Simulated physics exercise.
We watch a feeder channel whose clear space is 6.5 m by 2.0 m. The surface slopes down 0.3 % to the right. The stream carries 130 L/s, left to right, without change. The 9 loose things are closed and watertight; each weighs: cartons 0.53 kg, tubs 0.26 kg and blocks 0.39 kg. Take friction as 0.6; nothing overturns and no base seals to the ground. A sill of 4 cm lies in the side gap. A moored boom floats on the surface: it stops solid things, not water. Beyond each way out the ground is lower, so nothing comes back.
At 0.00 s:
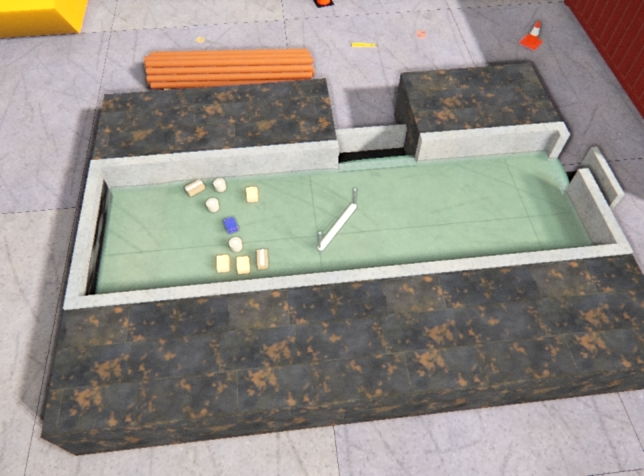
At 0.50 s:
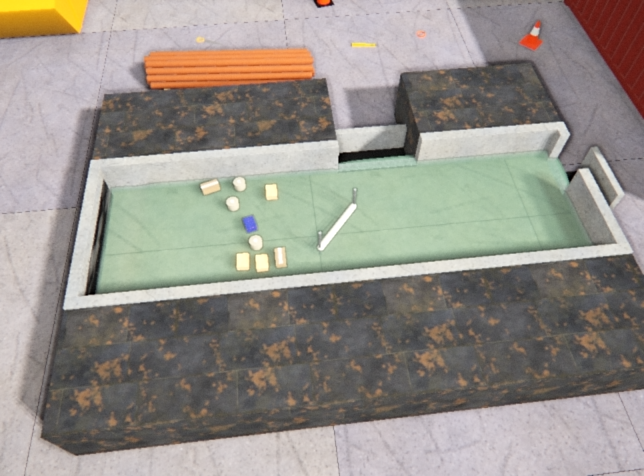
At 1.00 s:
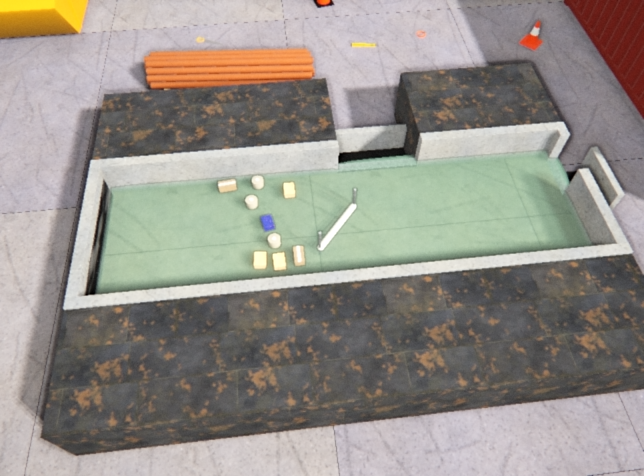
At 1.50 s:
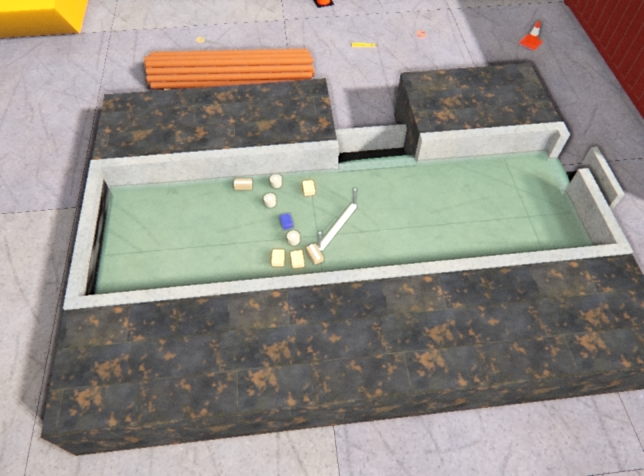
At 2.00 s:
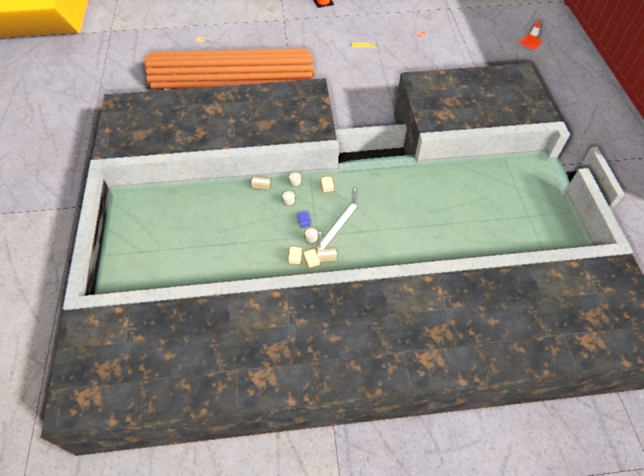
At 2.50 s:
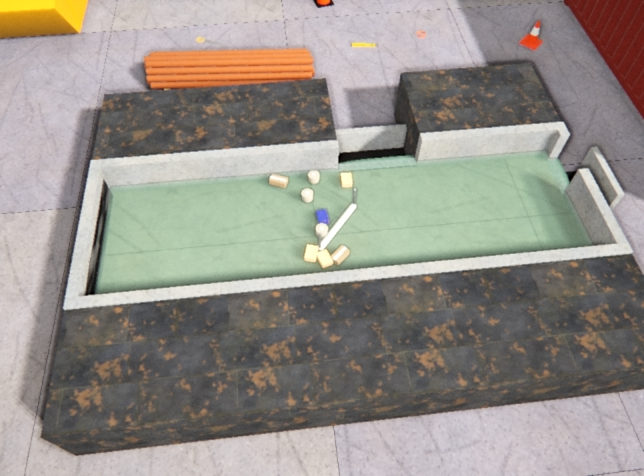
A long, shallow channel of pale green water, walled in white and flanked by dark, rust-flecked blocks, lies on a grey floor, seen from above at an angle by a still camera. Small cream and tan pieces and one blue block float left of a slanting white boom, with orange planks behind. The group drifts steadily right, and the nearest pieces turn and bunch against the boom's lower end.
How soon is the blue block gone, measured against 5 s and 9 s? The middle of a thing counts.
Expect it between the two times.
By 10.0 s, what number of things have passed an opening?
6 of them.
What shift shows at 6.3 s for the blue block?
About 250 cm.
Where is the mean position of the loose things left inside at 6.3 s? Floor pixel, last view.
Near (402, 223).
After 3.5 s the blue block is near (342, 206), 1.5 m from its start, afloat; 0 of 9 are out; 9 afloat.
After 6.3 s the blue block is near (381, 165), 2.4 m from its start, afloat; 4 of 9 are out; 5 afloat.
After 10.0 s the blue block has gone out (at 6.7 s); 6 of 9 are out; 3 afloat.
After 14.0 s the blue block has gone out (at 6.7 s); 6 of 9 are out; 3 afloat.
